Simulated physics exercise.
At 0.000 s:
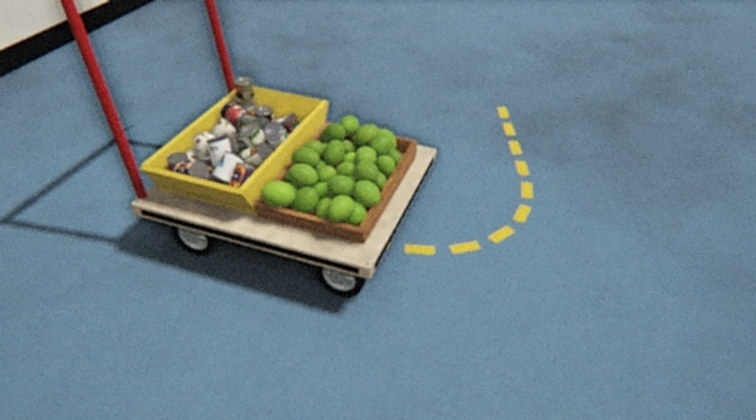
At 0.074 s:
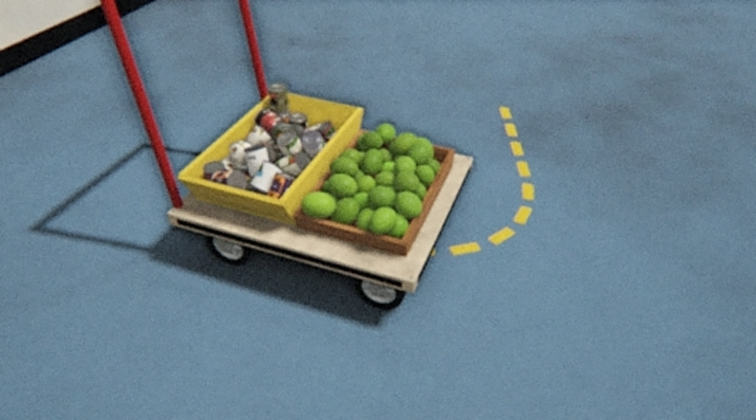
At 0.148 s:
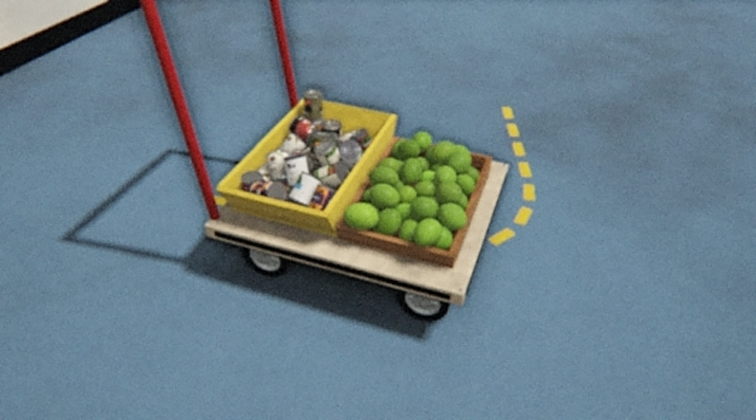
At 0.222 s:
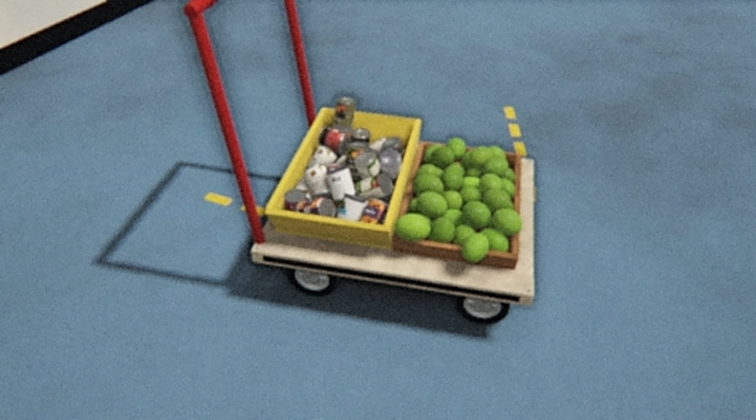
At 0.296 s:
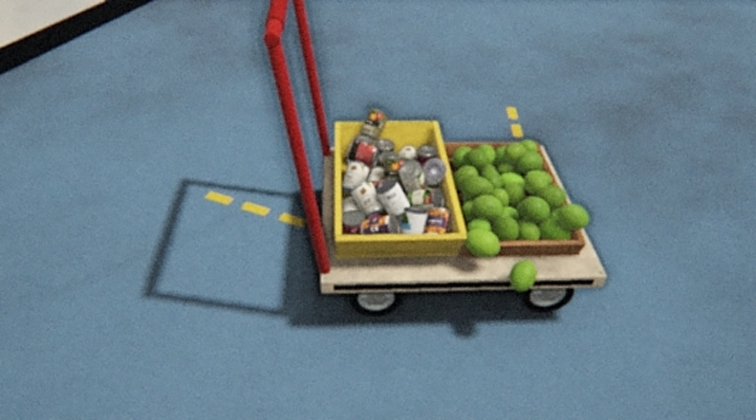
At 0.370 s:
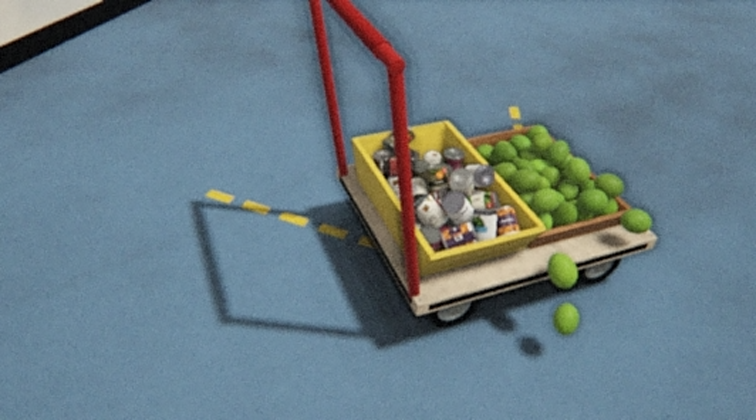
A flat cart carrying a yellow bin of tins and a wooden crate of limes rolled right along a dashed yellow line, then swung to the left, and a few limes tumbled off.
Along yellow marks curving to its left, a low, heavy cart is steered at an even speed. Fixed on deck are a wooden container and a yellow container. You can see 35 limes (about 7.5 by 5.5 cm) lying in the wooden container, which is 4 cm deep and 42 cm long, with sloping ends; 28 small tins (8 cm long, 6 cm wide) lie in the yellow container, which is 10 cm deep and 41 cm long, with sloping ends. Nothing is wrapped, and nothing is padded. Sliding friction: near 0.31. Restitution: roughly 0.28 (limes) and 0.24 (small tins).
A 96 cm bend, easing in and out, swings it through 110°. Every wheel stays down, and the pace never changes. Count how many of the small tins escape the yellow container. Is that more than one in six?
No.
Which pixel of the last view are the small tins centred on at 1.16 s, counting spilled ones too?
I'd put the middle close to (534, 44).
After 0.41 s, the wooden container is down by 4 of 35 and the yellow container has all 28.
After 0.53 s, the wooden container is down by 6 of 35 and the yellow container has all 28.
After 0.71 s, the wooden container is down by 8 of 35 and the yellow container has all 28.
Final count (at 1.16 s), the wooden container is down by 9 of 35 and the yellow container has all 28. Asked share, 0 of 28, 0 per cent.
